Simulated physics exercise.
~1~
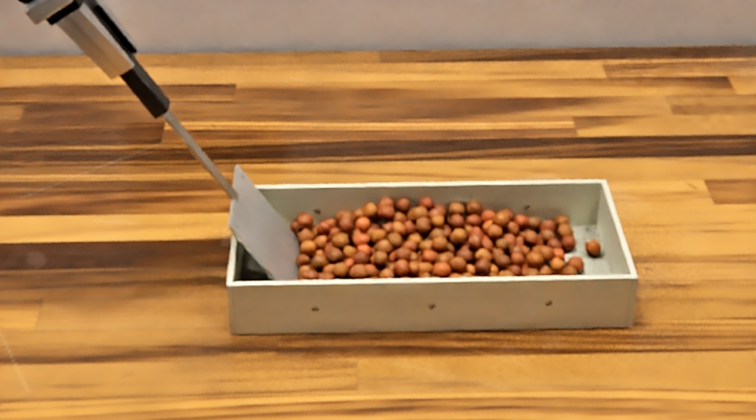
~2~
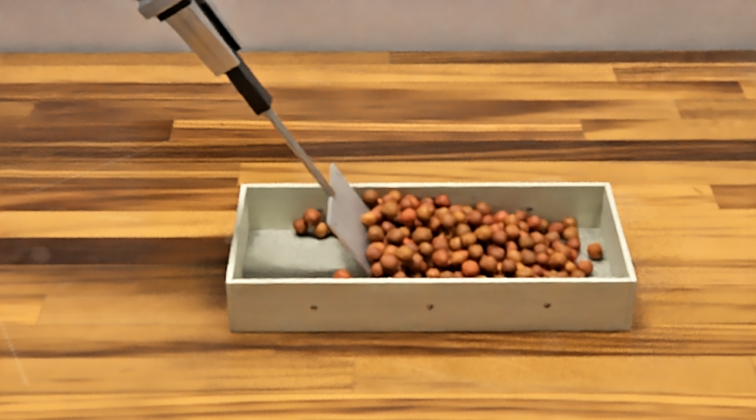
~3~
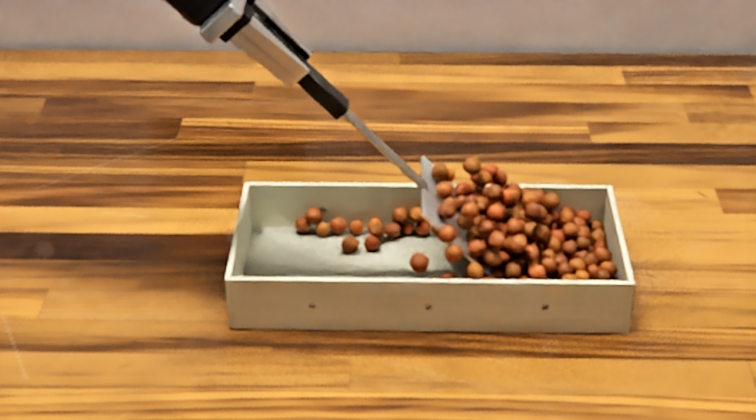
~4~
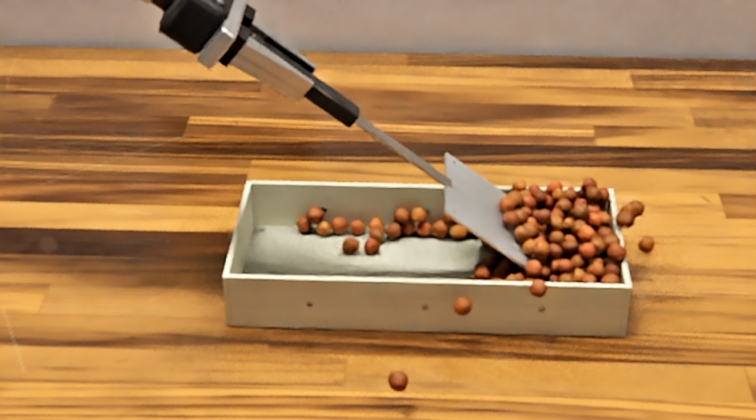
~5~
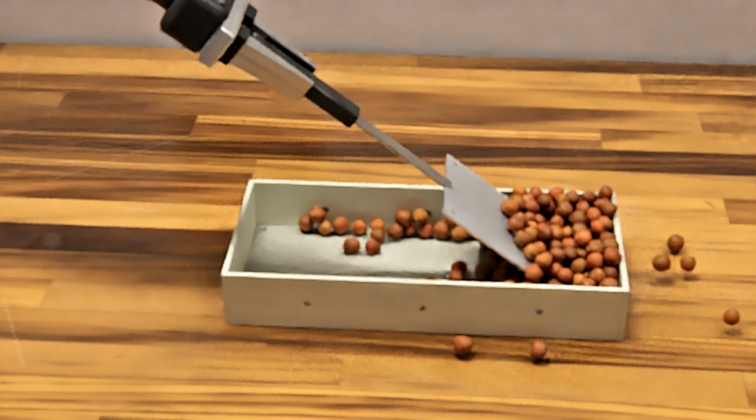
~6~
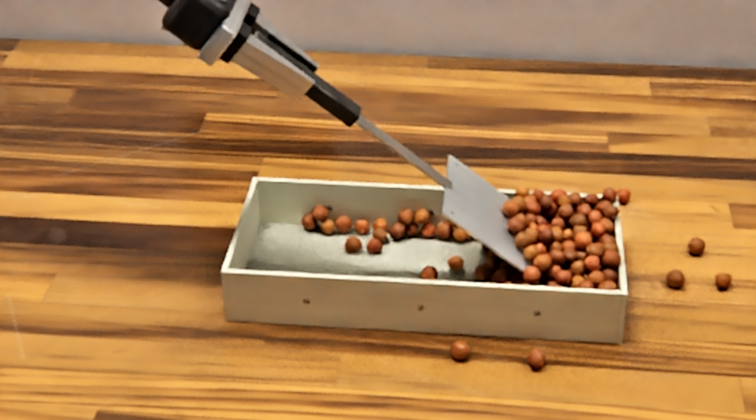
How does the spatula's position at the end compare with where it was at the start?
At the start the spatula is at the left end of the tray. By the end it has moved well to the right, resting against the nuts heaped at the tray's right end.
Robot arm pushing a spatula through hazelnuts in a grey tray, heaping them at the right end as a few spill onto the table.
